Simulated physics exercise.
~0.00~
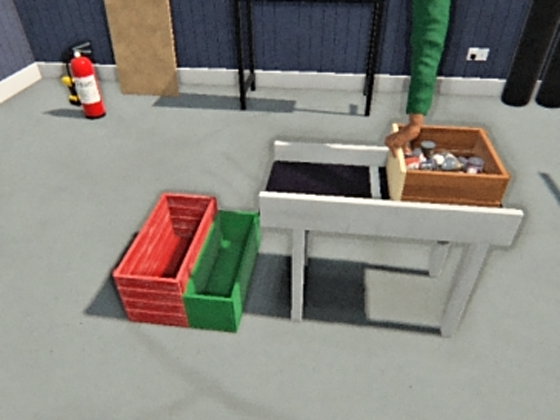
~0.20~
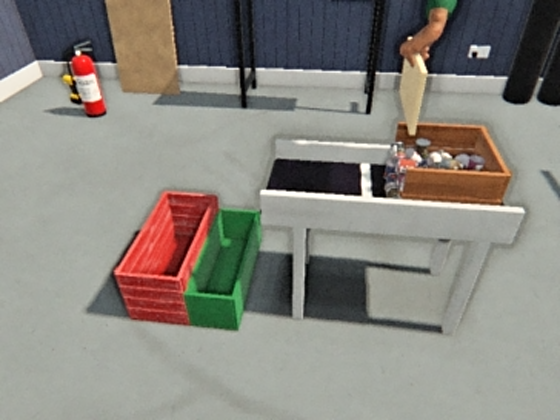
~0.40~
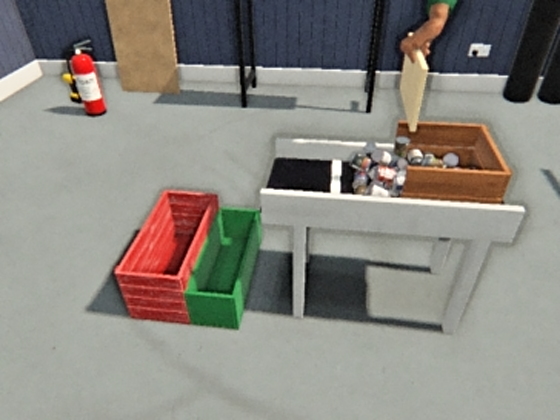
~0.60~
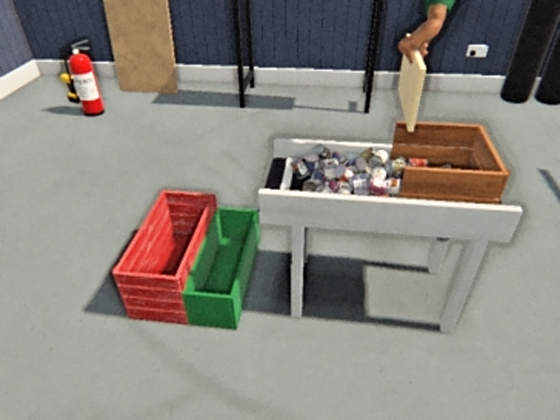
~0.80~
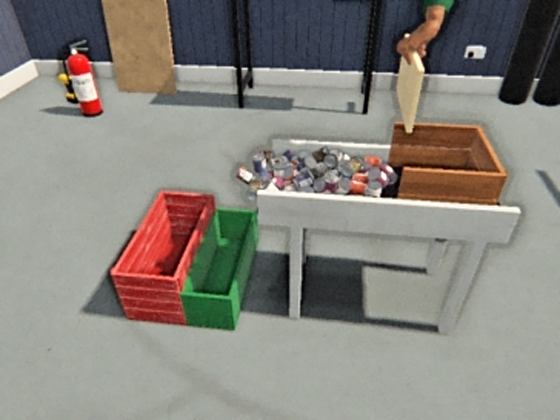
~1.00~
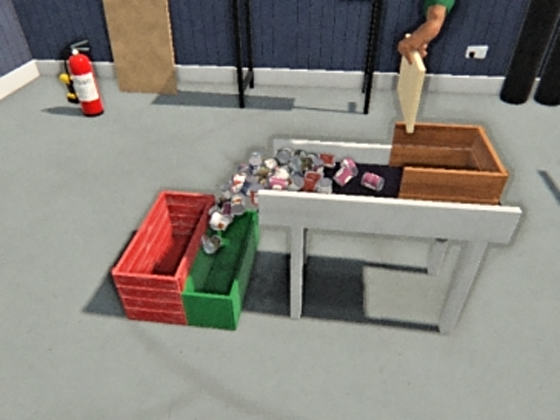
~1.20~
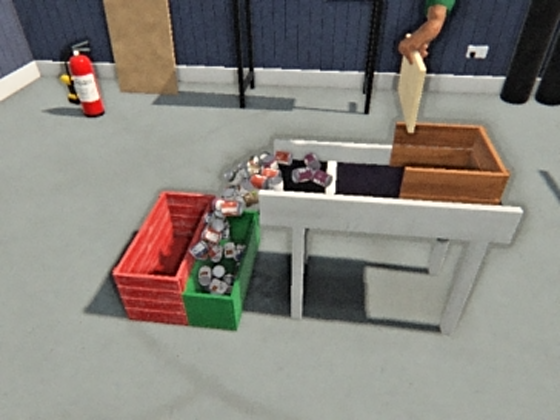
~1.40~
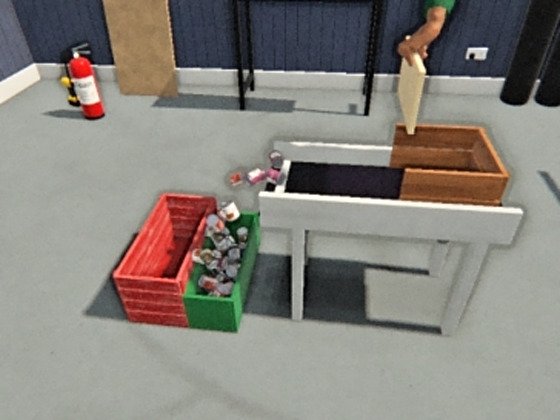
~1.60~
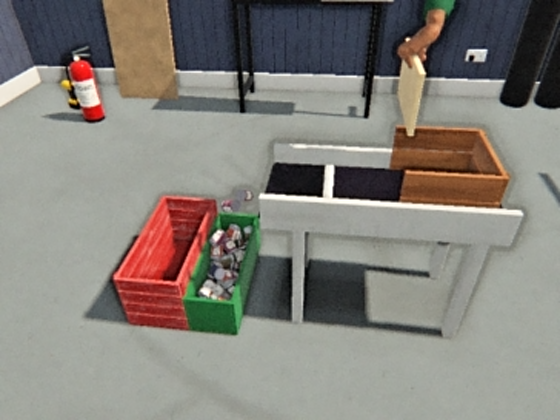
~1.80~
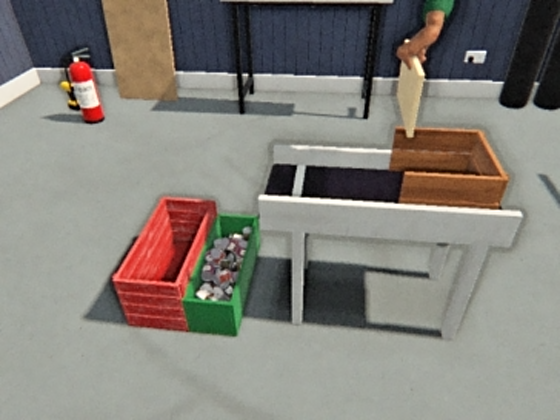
We see a hand lift a pale gate from a wooden pen of small tins on a table-like belt, which carries them left until they tumble off the end into a green tub beside a red tote, leaving the pen and belt empty and the red tote unused.
